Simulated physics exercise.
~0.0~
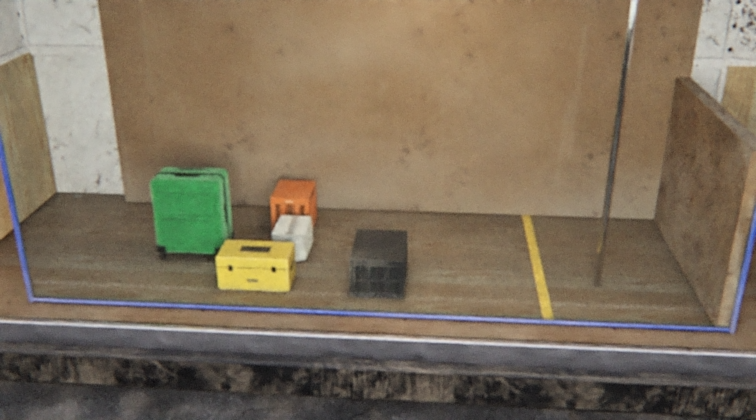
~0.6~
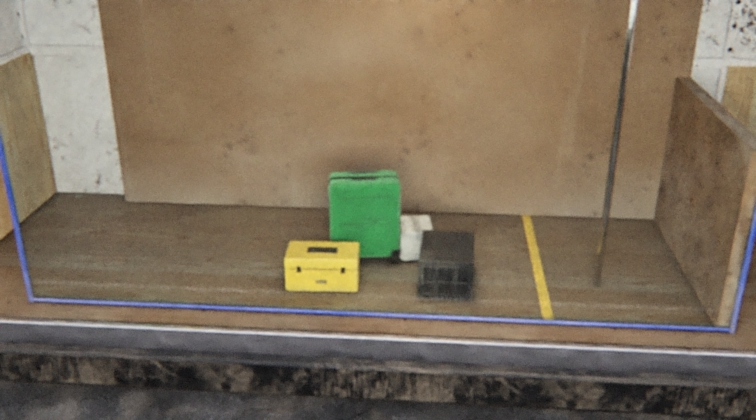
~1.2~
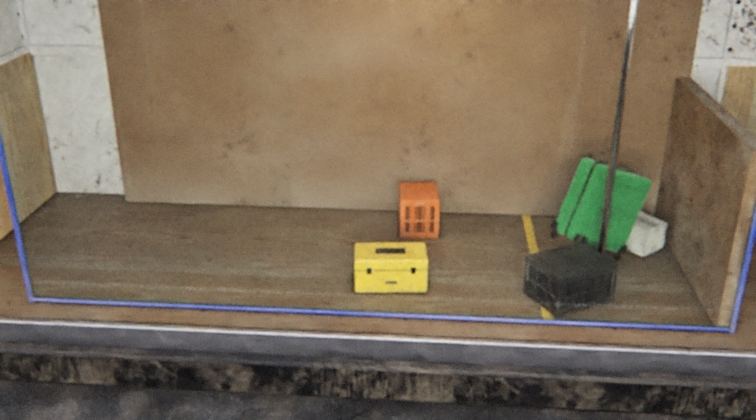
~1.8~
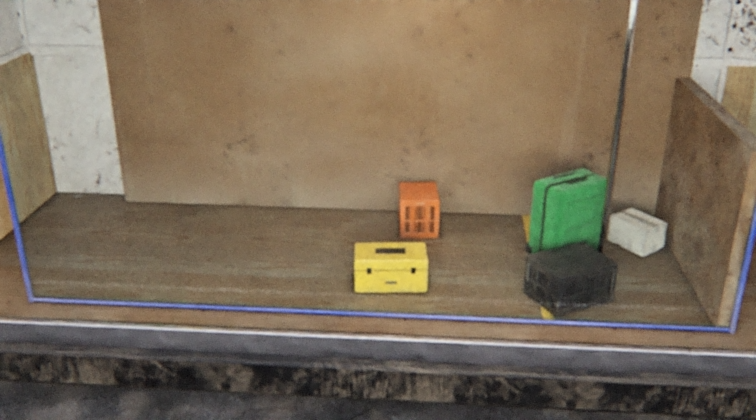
Five loose items slide right, and the green case, white carton and black crate pass the yellow line.
